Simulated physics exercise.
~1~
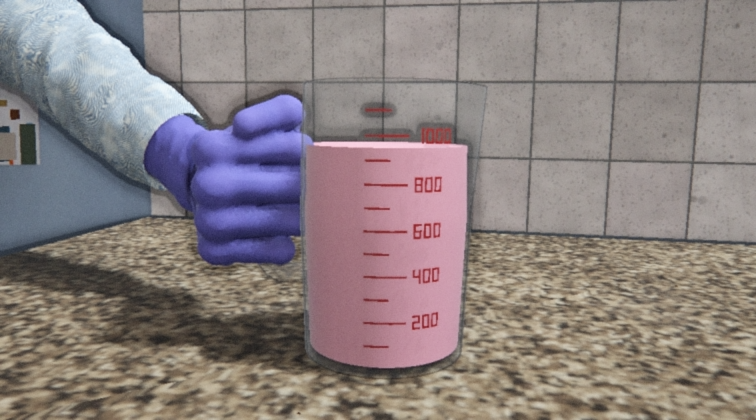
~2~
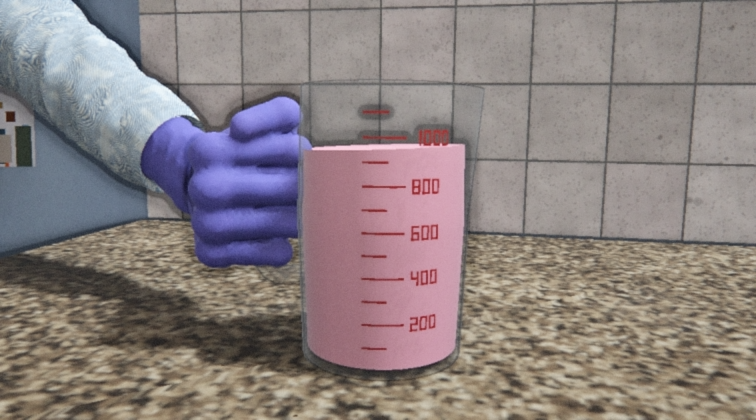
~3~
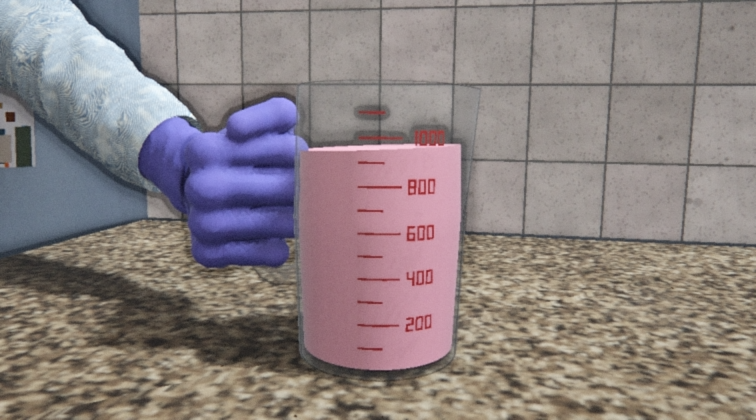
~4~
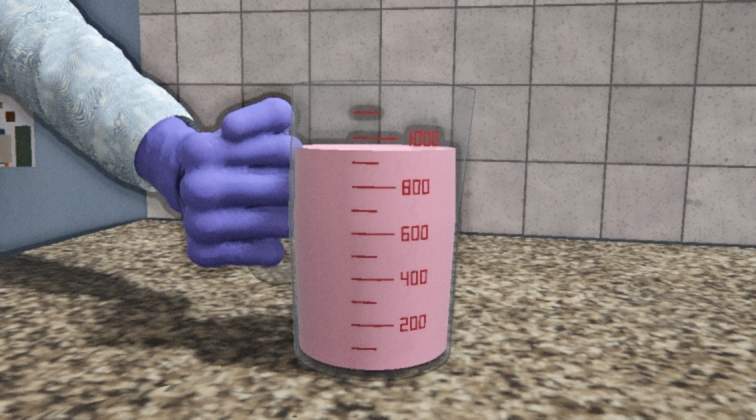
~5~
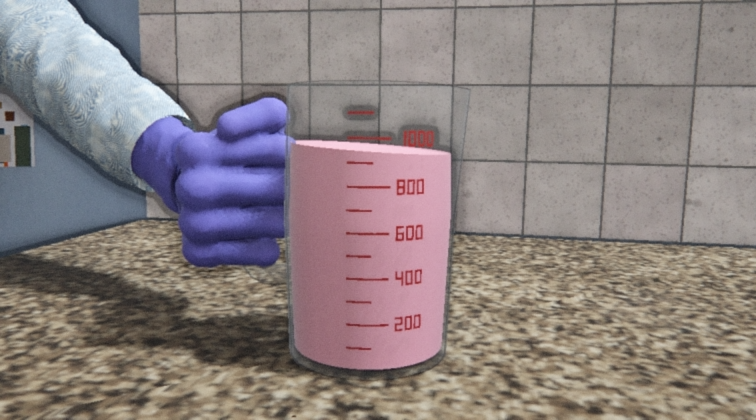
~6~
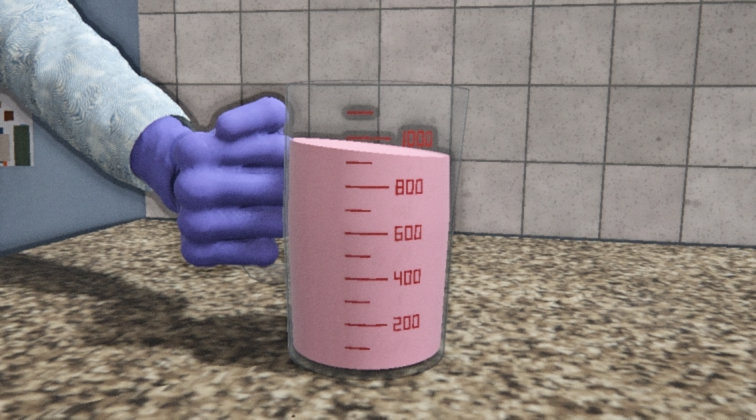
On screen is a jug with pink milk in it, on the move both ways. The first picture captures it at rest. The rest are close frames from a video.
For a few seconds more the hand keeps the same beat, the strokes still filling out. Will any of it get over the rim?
No.
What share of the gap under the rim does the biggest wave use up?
20 per cent.
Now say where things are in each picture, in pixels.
The first frame shows jug (386, 214) about three quarters full; at rest.
The second frame shows jug about three quarters full, surface at (383, 148); surface about level.
The third frame shows jug (379, 217) about three quarters full; surface about level.
The fourth frame shows jug about three quarters full, surface at (375, 149); surface about level.
The fifth frame shows jug (369, 217) about three quarters full; surface a little higher on the left.
The sixth frame shows jug about three quarters full, surface at (369, 148); surface a little higher on the left.
Soon after, the highest wave so far stays far below the rim.
In the end, the highest wave so far stays far below the rim; nothing has left it.
